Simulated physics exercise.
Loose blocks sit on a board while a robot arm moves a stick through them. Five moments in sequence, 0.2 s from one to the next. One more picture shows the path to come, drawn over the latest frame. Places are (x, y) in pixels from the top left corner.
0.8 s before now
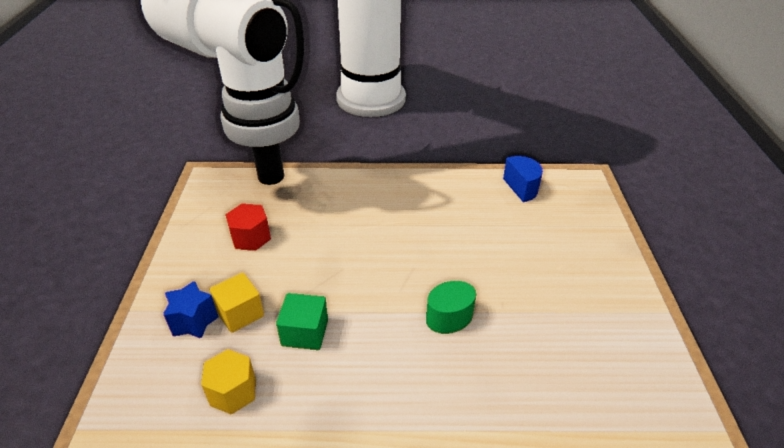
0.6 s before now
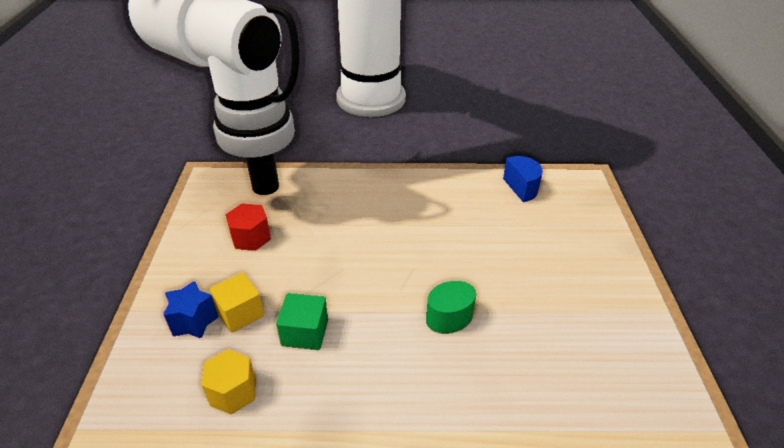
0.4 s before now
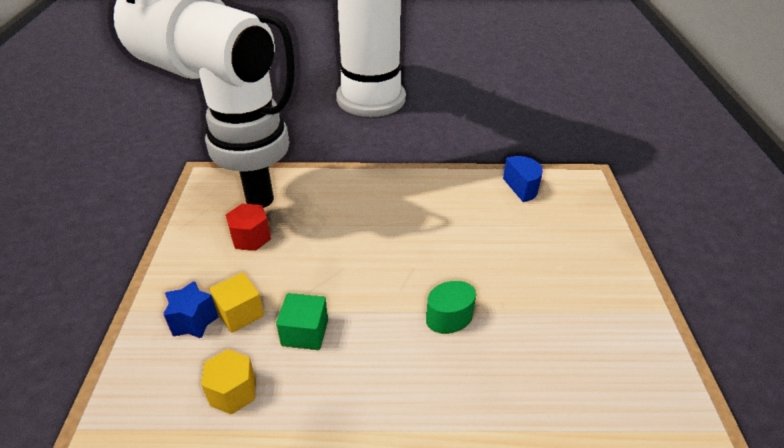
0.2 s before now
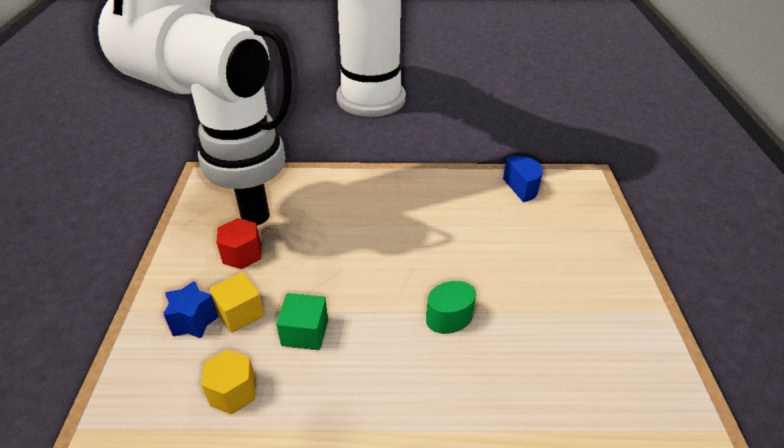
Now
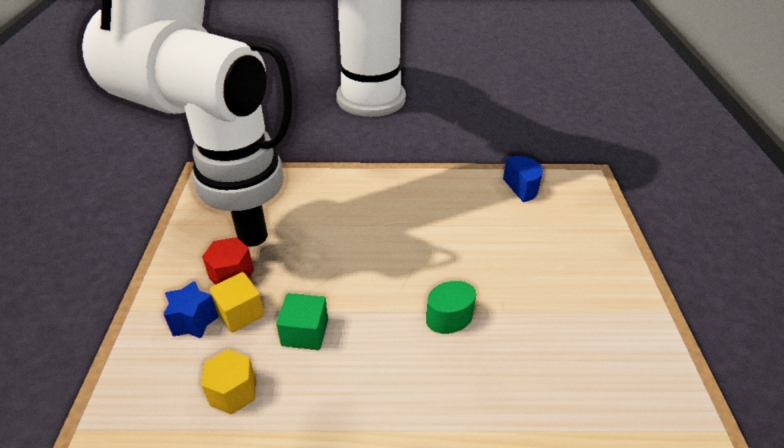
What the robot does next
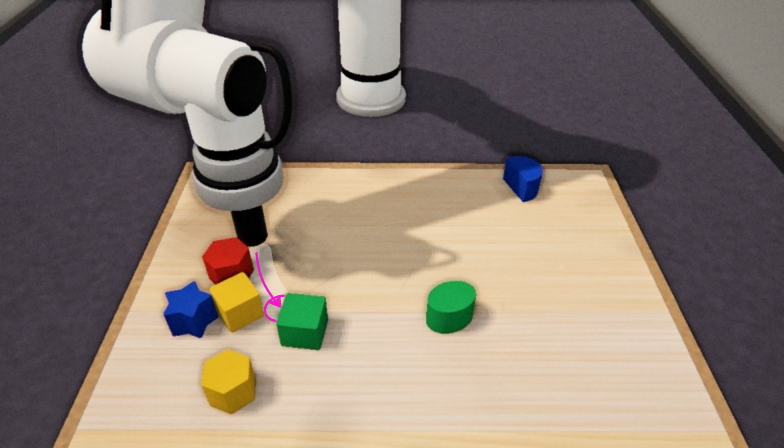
A white robot arm holding a black stick reaches over a pale wooden board on a dark floor, seen from above by a still camera. A red hexagonal block, a blue star, yellow and green blocks sit toward the left, with a green block nearer the middle and a blue one at upper right. The stick moves toward the viewer and pushes the red block forward and slightly left, close to the yellow square block.
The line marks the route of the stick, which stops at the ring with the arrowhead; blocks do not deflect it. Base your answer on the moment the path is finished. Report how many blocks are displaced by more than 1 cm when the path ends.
The push will move one block.
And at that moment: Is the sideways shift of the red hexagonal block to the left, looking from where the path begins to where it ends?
Short answer: No.
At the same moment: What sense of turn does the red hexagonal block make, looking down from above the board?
Looking down: Clockwise.
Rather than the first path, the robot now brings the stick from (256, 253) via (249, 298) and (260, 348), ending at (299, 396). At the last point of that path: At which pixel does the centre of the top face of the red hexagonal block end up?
Its top face will be centred at roughly (207, 273).
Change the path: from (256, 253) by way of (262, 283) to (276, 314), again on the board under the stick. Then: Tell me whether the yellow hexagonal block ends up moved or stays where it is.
It gets no push and keeps its place.
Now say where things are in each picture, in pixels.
Lower end of the stick at (271, 177), tops of blocks, red hexagonal block at (246, 216), yellow square block at (234, 291), green square block at (301, 310), in the first picture.
Stick at (266, 187), blocks as before, in the second picture.
Stick at (260, 200), blocks as before, in the third picture.
Stick at (255, 217), red hexagonal block at (237, 232), in the fourth picture.
Stick at (253, 237), red hexagonal block at (226, 252), yellow square block at (234, 291), green square block at (301, 310), in the fifth picture.
The drawn path runs from (256, 253) by way of (263, 281) to (281, 308).
On the path given first. Halfway along, stick at (259, 265); red hexagonal block at (218, 267), turned 40° clockwise.
At the end, stick at (278, 292); red hexagonal block at (218, 267), turned 40° clockwise; yellow square block not moved; green square block at (303, 312).
